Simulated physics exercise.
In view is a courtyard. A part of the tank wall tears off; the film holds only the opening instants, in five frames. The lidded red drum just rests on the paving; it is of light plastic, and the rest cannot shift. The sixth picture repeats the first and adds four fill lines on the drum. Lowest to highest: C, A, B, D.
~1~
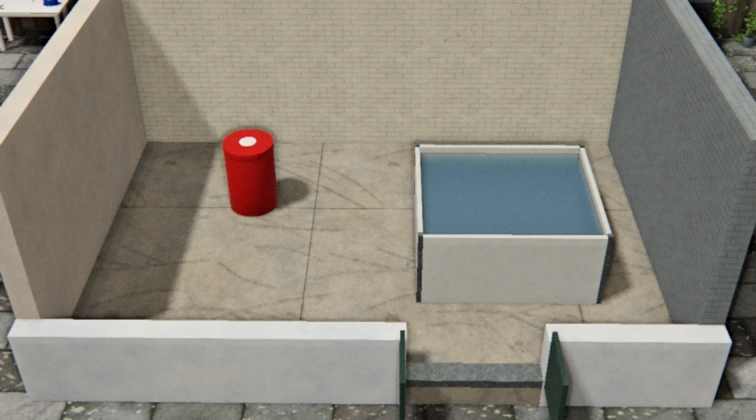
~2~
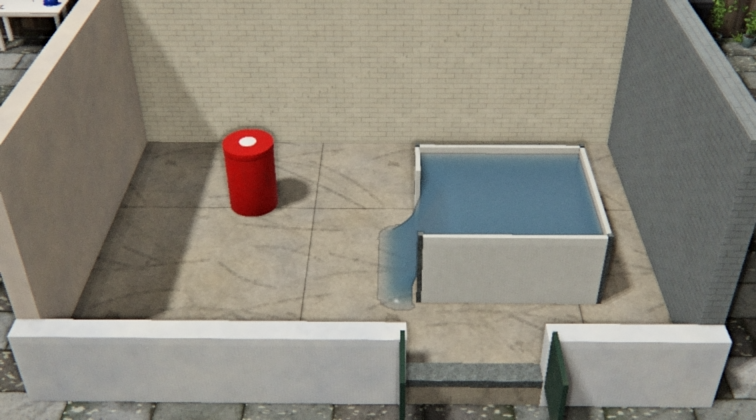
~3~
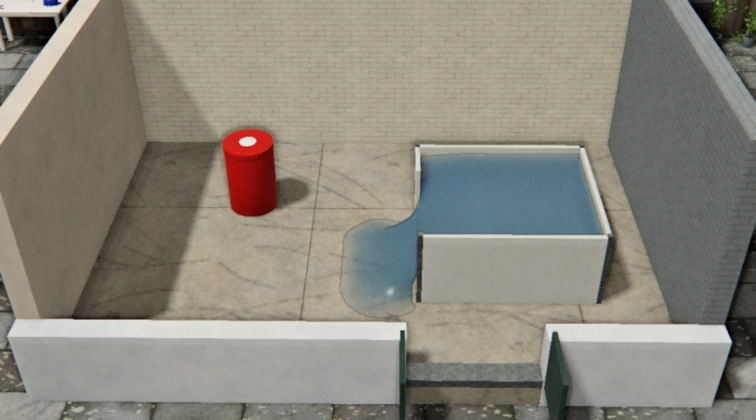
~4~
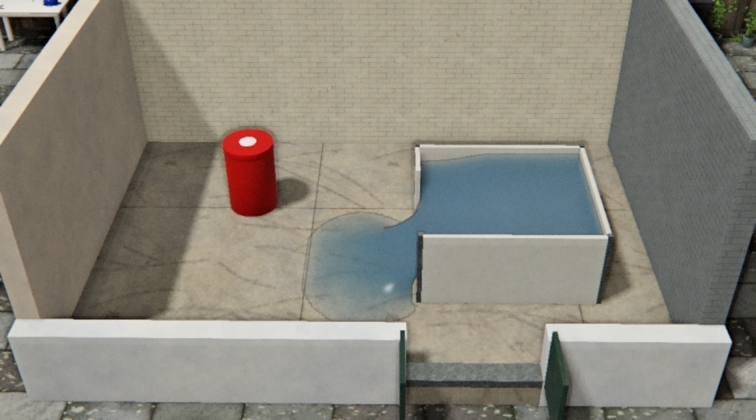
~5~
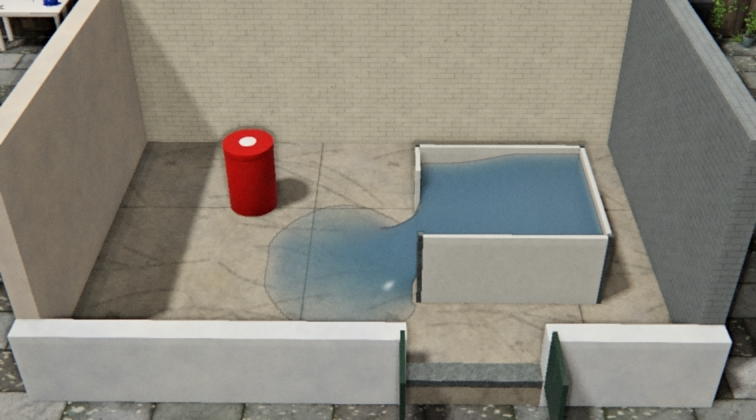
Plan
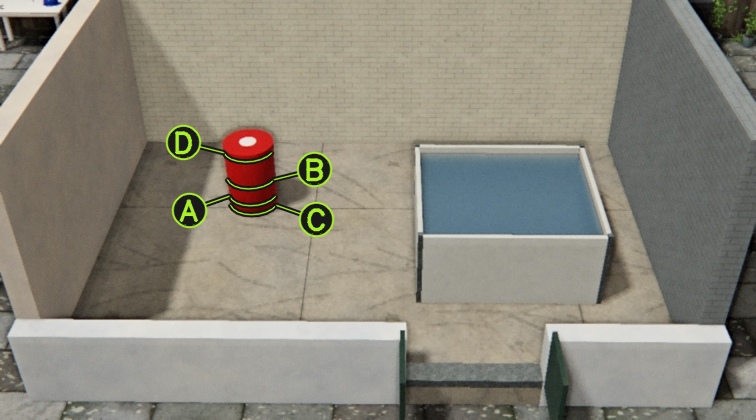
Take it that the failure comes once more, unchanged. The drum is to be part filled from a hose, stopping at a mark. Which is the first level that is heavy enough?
It is B.
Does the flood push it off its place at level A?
Yes.
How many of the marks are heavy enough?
Two of the four.
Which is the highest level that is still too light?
Level A.
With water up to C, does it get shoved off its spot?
Yes, that goes wrong.
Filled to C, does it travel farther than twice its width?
Yes, it does.
On the marked copy, A at (250, 205); B at (248, 188); C at (251, 214); D at (245, 161); from the bottom up C, A, B, D.
For level A, it is pushed about 3 times its own width away.
For level B, it does not move.
For level C, it is pushed about 7 times its own width away.
For level D, it does not move.
